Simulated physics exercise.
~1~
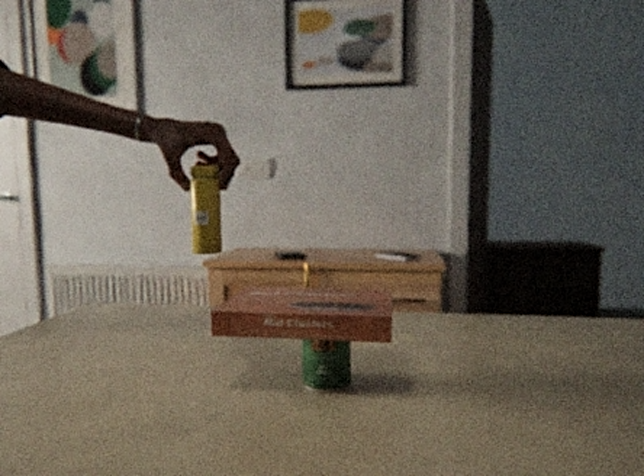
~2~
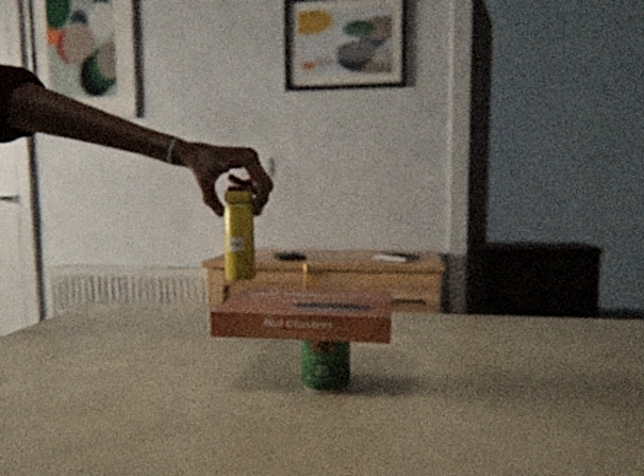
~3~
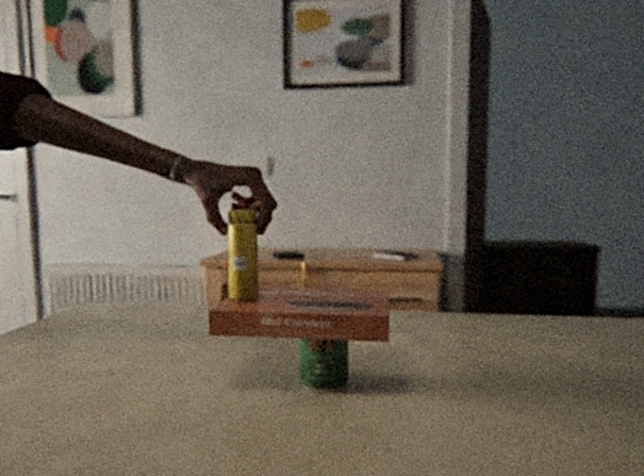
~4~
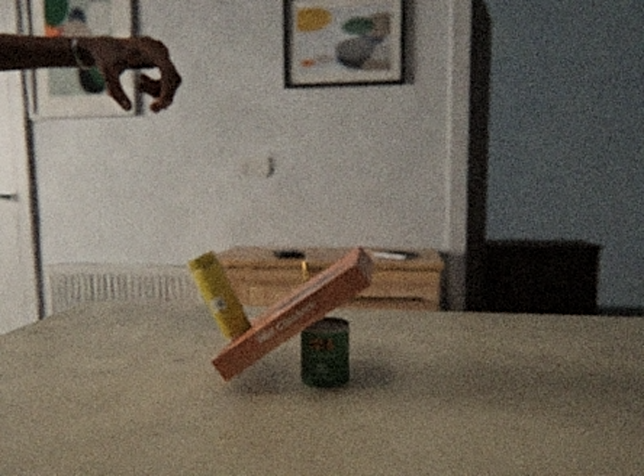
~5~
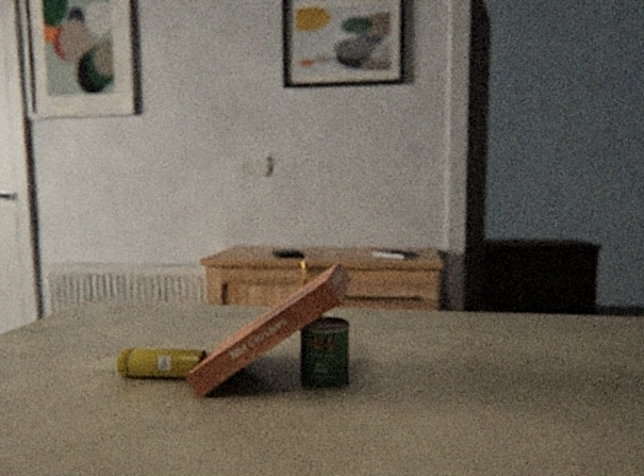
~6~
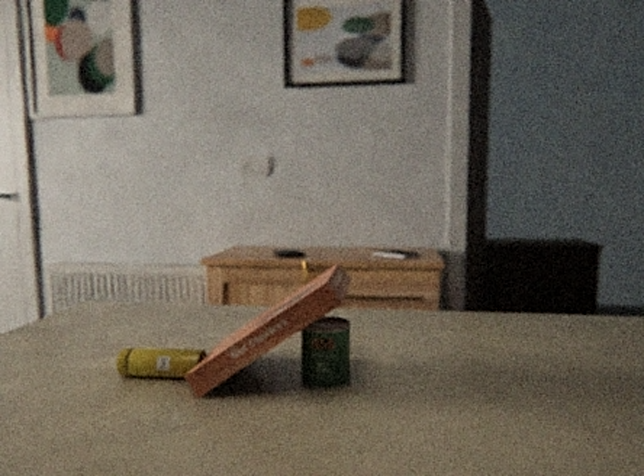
A hand lowered a yellow shaker onto the left end of an orange packet balanced on a green tin and let go. The packet tipped left, leaving the shaker lying on the table and the packet leaning against the upright tin.
